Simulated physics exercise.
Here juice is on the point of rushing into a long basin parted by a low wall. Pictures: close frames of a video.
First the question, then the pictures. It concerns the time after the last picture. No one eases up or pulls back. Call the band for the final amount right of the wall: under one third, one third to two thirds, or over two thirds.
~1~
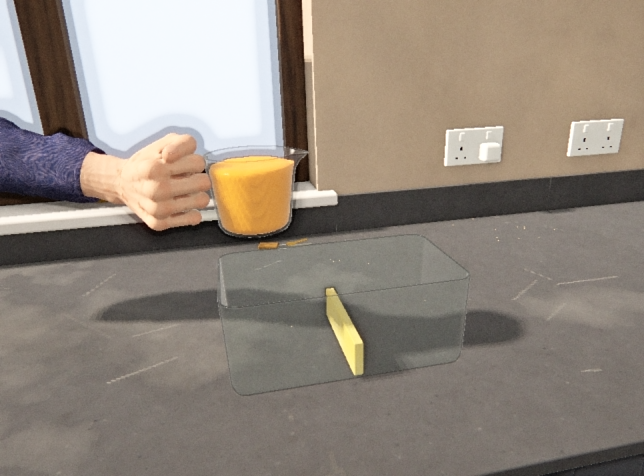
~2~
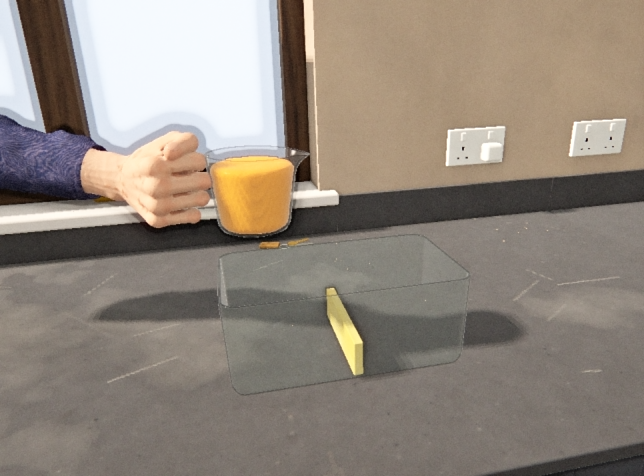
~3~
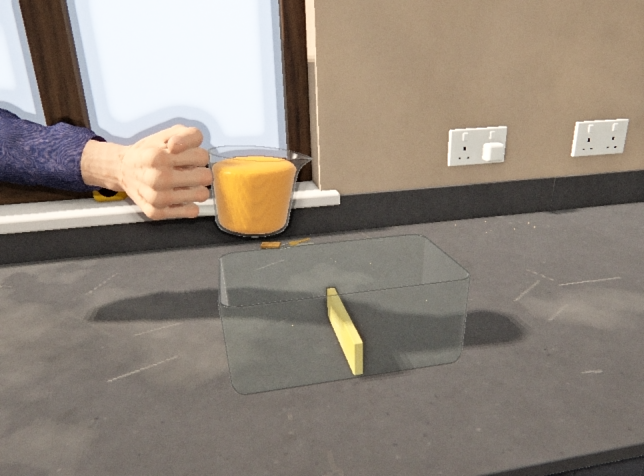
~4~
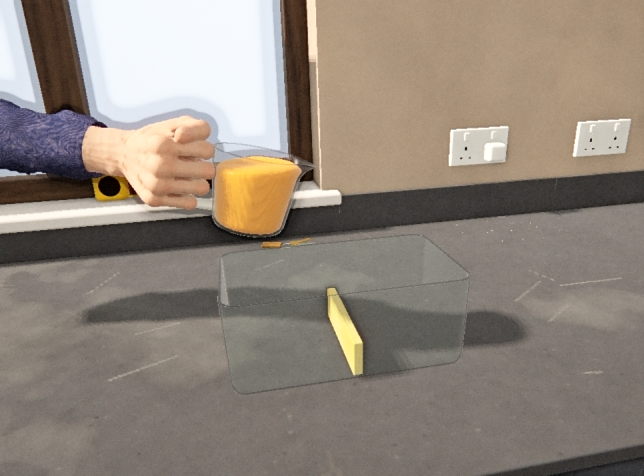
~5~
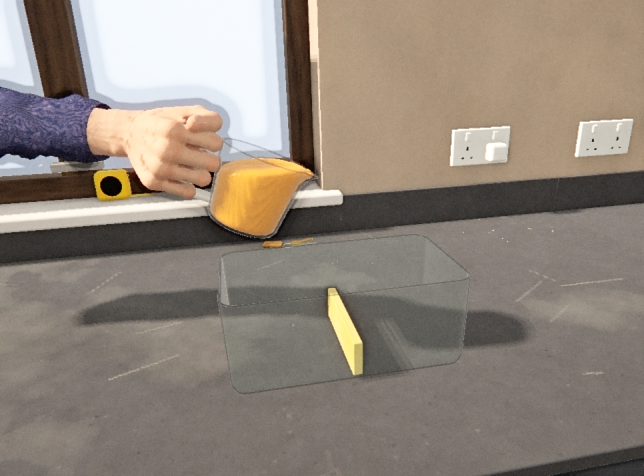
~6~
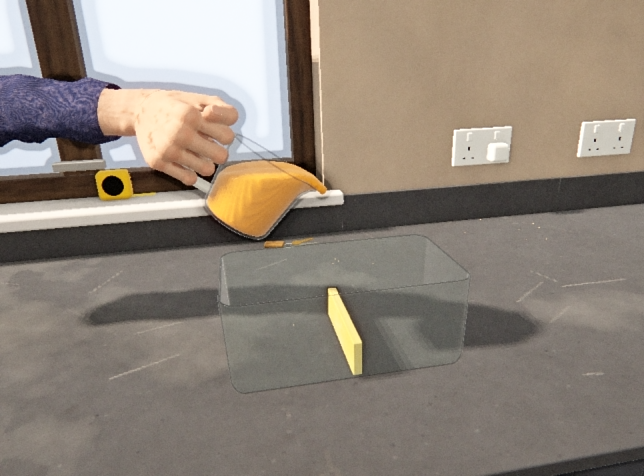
Band: One third to two thirds.
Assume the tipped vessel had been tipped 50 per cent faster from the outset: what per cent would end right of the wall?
35 per cent or thereabouts.
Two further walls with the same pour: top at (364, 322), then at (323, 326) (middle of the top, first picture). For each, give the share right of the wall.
Result: 20 % first, 80 % second.
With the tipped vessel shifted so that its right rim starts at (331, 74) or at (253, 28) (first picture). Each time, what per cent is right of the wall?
First try: Near 85 percent; second try: Near 15 percent.
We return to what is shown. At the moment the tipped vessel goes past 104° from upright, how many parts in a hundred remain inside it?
Roughly 30 percent.
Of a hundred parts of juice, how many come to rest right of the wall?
Some 45 parts in a hundred.
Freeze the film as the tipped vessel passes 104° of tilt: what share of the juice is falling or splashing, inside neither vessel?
It comes to around 25 per cent.
A moment on, the tilt is 104° and 29 per cent is still to pour, 13 is left of the wall and 34 right of it.
Next, the tilt is 120° and 1 per cent is still to pour, 51 is left of the wall and 46 right of it.
Then the tilt is 120° and 0 per cent is still to pour, 52 is left of the wall and 47 right of it.
Later the tilt is 120° and 0 per cent is still to pour, 52 is left of the wall and 47 right of it.
At rest 52 per cent lies left of the wall, 47 right of it and 1 outside.
